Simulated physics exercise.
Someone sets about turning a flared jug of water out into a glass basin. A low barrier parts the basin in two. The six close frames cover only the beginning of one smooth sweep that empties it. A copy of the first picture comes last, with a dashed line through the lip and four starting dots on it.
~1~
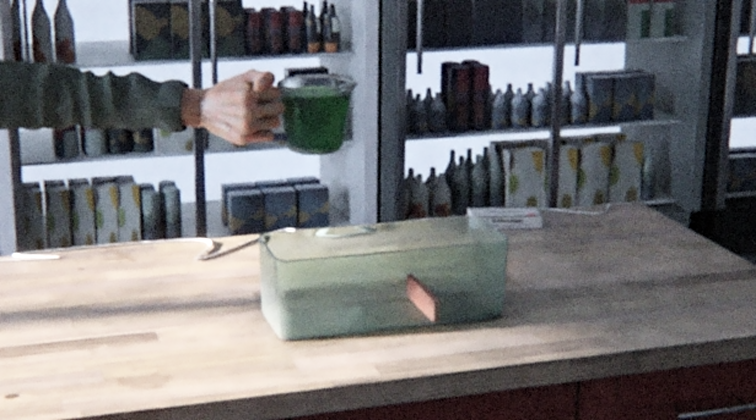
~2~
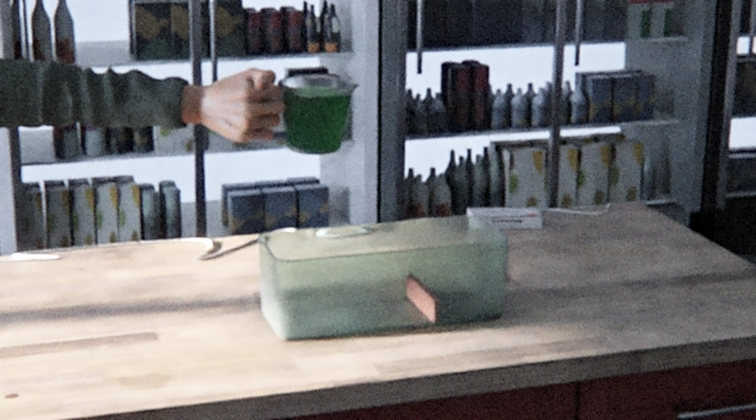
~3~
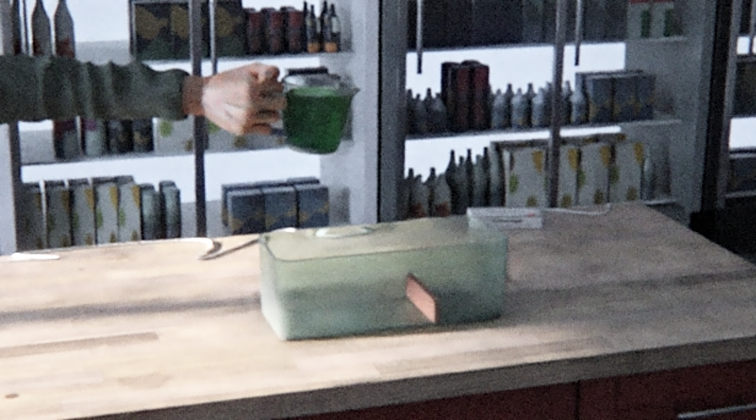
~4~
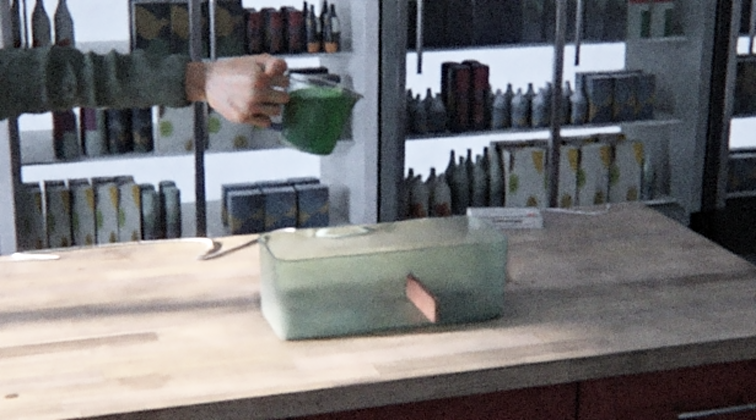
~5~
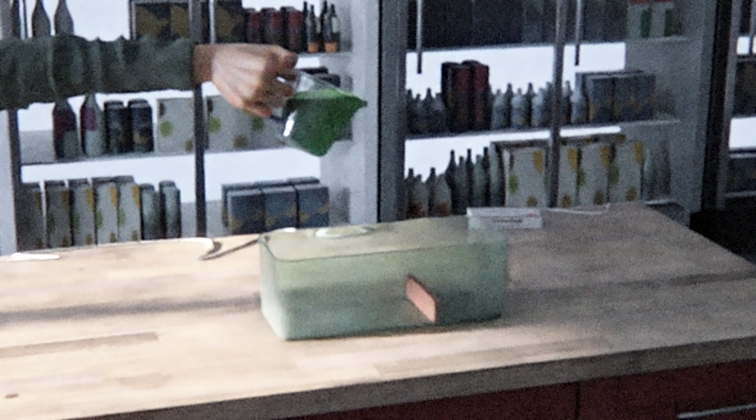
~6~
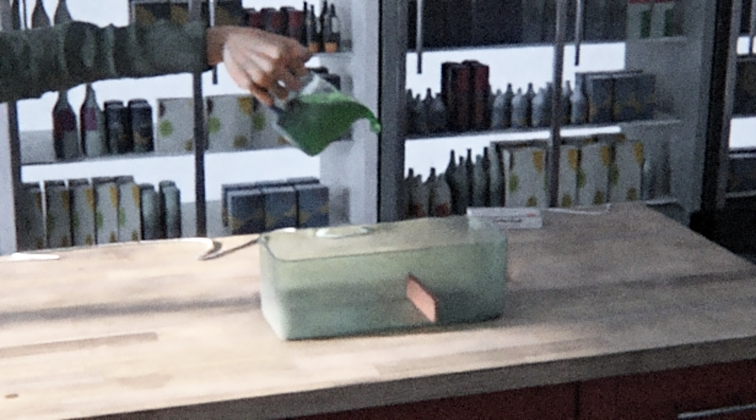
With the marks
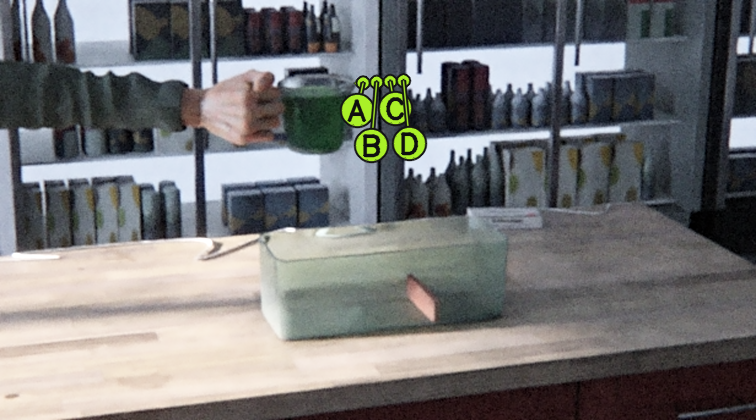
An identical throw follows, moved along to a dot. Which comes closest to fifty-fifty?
Best: B.
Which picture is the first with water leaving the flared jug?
In picture 5.
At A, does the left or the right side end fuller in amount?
More ends on the left.
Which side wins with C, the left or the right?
The right one.
In lime, A at (363, 82); B at (376, 82); C at (390, 81); D at (403, 80).
If A is chosen, about 79 % ends left of the wall and 17 % right of it; 4 % is lost outside.
If B is chosen, about 50 % ends left of the wall and 48 % right of it.
If C is chosen, about 26 % ends left of the wall and 72 % right of it.
If D is chosen, about 23 % ends left of the wall and 75 % right of it.
